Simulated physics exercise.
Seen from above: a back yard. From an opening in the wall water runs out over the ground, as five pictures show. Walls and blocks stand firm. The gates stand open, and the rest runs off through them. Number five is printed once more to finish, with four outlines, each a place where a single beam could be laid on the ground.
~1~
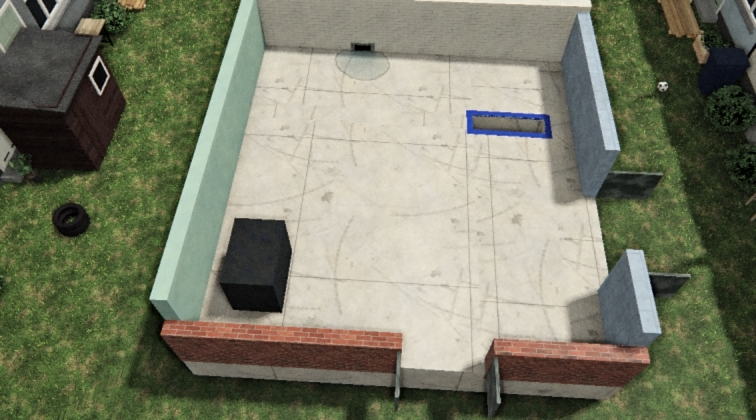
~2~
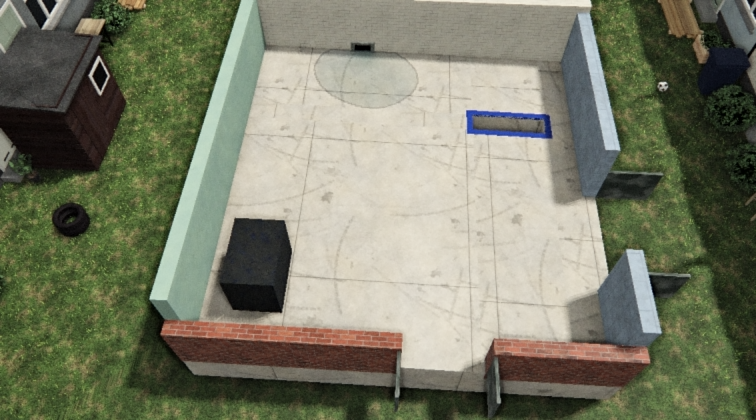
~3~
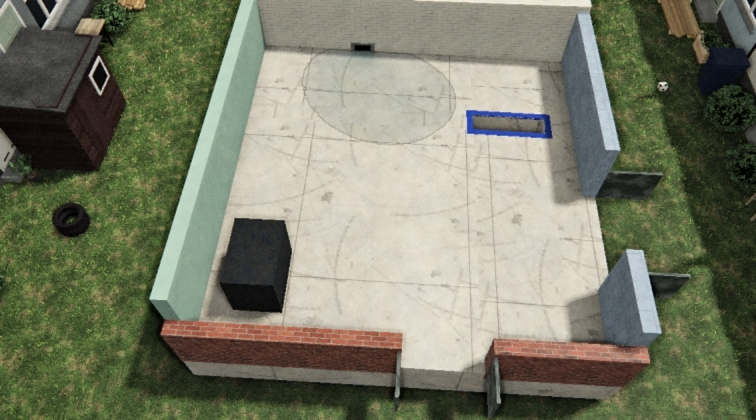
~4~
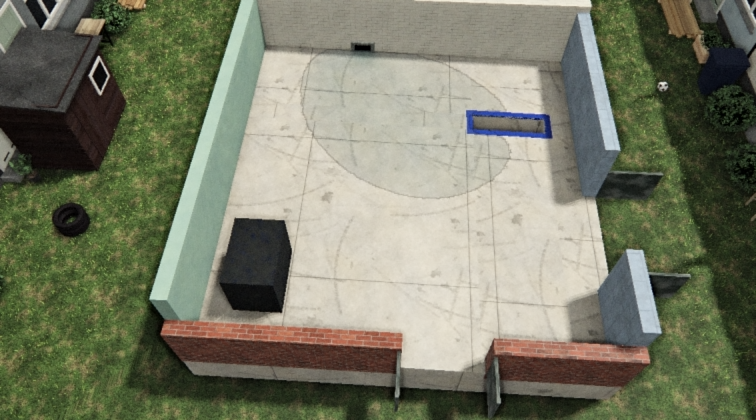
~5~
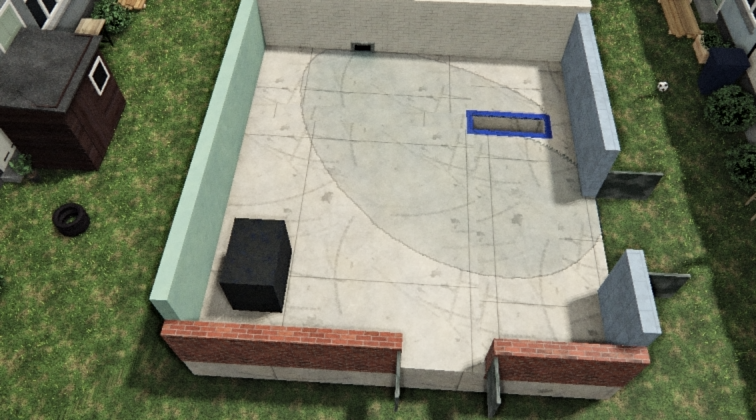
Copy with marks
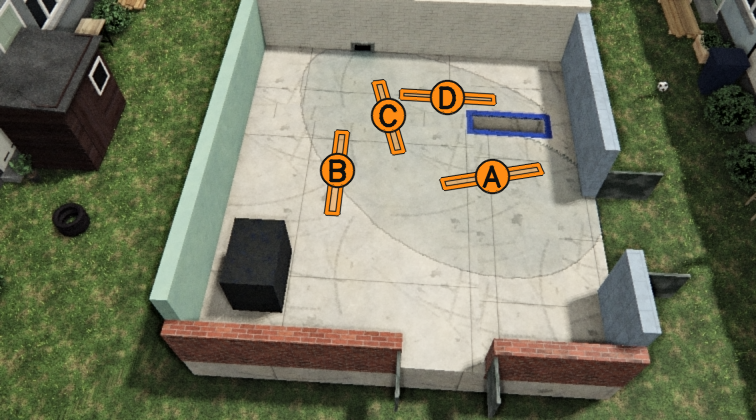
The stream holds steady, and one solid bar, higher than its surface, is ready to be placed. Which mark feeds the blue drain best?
A beats the others.
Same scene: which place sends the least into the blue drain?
Place D.
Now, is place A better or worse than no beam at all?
Place A is better.
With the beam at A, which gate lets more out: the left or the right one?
The right gate.
In orange, A from (443, 184) to (540, 168); B from (332, 213) to (342, 132); C from (378, 82) to (398, 152); D from (401, 94) to (493, 99).
With A, about 36 % of the stream goes into the blue drain, about 63 % out by the gates.
With B, about 22 % of the stream goes into the blue drain, about 77 % out by the gates.
With C, about 21 % of the stream goes into the blue drain, about 78 % out by the gates.
With D, about 9 % of the stream goes into the blue drain, about 90 % out by the gates.
